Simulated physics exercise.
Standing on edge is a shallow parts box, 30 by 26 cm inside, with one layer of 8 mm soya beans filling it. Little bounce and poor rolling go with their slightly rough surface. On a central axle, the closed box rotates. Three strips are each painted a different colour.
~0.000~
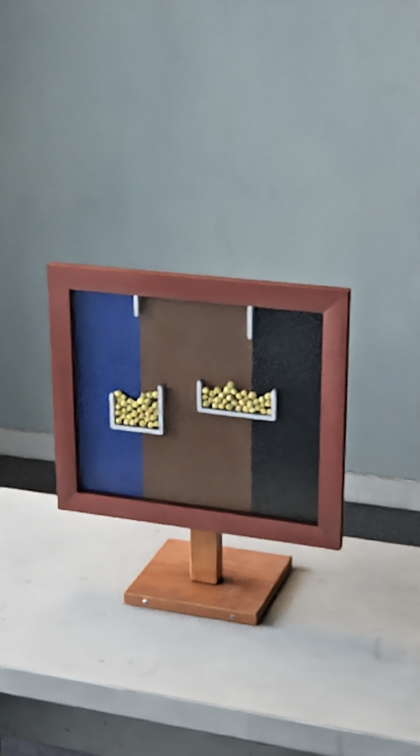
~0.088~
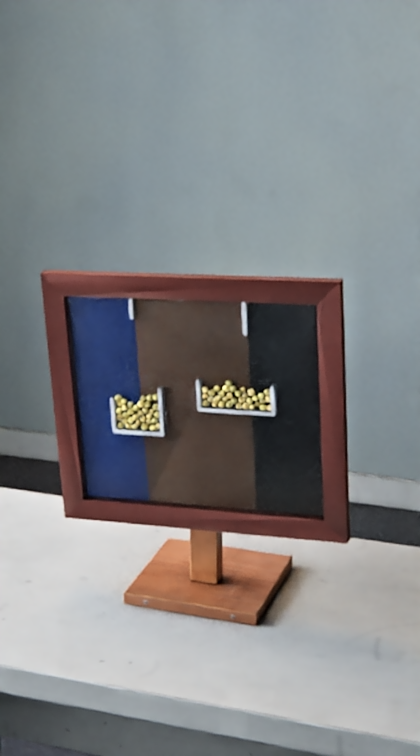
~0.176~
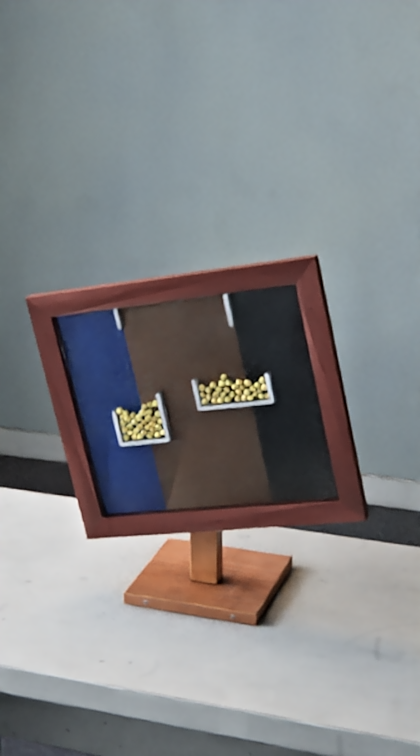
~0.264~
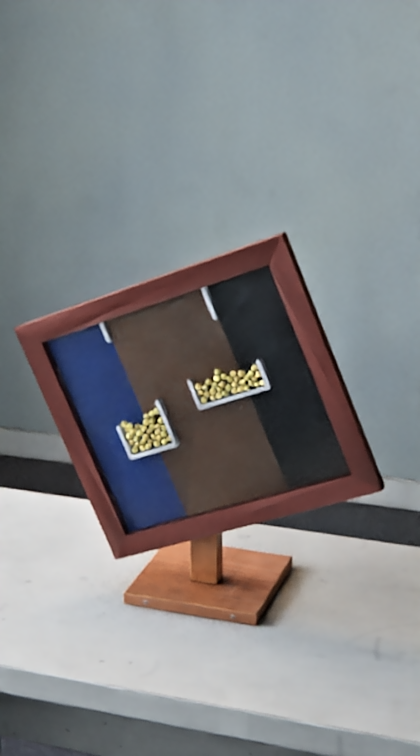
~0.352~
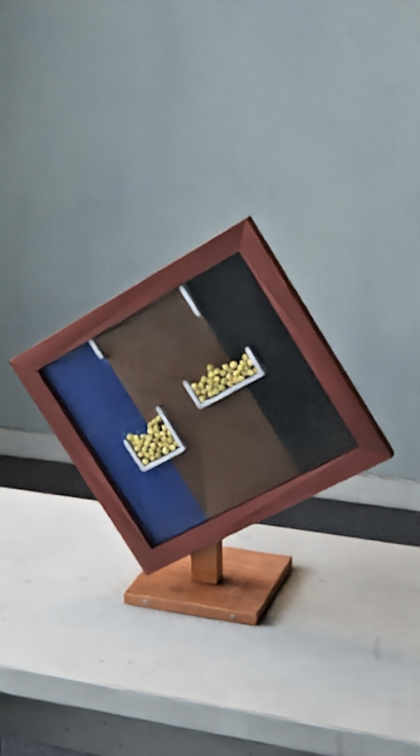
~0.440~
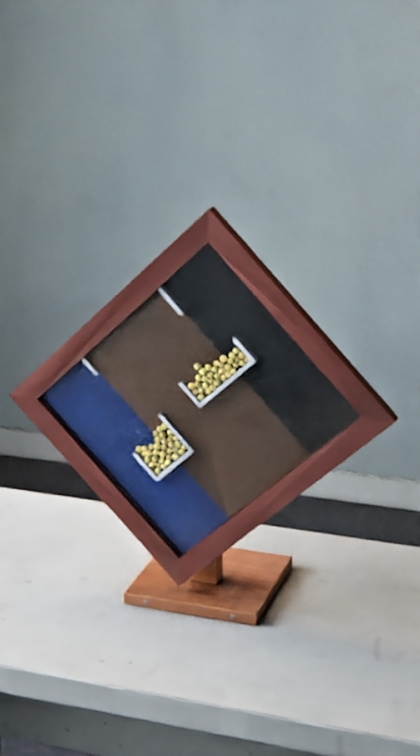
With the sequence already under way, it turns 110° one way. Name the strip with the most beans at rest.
Blue.
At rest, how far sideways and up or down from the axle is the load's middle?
Offset approx. 3 cm left, 14 cm below.
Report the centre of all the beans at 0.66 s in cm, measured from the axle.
1 cm left, 2 cm below.
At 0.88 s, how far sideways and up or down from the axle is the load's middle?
I'd put it near 1 centimetres to the left and 4 centimetres below.
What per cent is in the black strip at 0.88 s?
The share there is some 5 per cent.
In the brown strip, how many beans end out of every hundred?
About 15 per cent.
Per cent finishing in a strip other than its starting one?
I'd guess roughly 70 percent, give or take.
After 0.66 s, it stands 70° anticlockwise; the beans' middle is 1 cm left of and 2 cm below the centre; blue 35 %, black 10 %, brown 55 %.
After 0.88 s, it stands 96° anticlockwise; the beans' middle is 1 cm left of and 4 cm below the centre; blue 45 %, black 5 %, brown 50 %.
After 1.06 s, it stands 110° anticlockwise; the beans' middle is 2 cm left of and 9 cm below the centre; blue 65 %, brown 35 %.
All still by 1.9 s, it stands 110° anticlockwise; blue 85 %, black 0 %, brown 15 %.
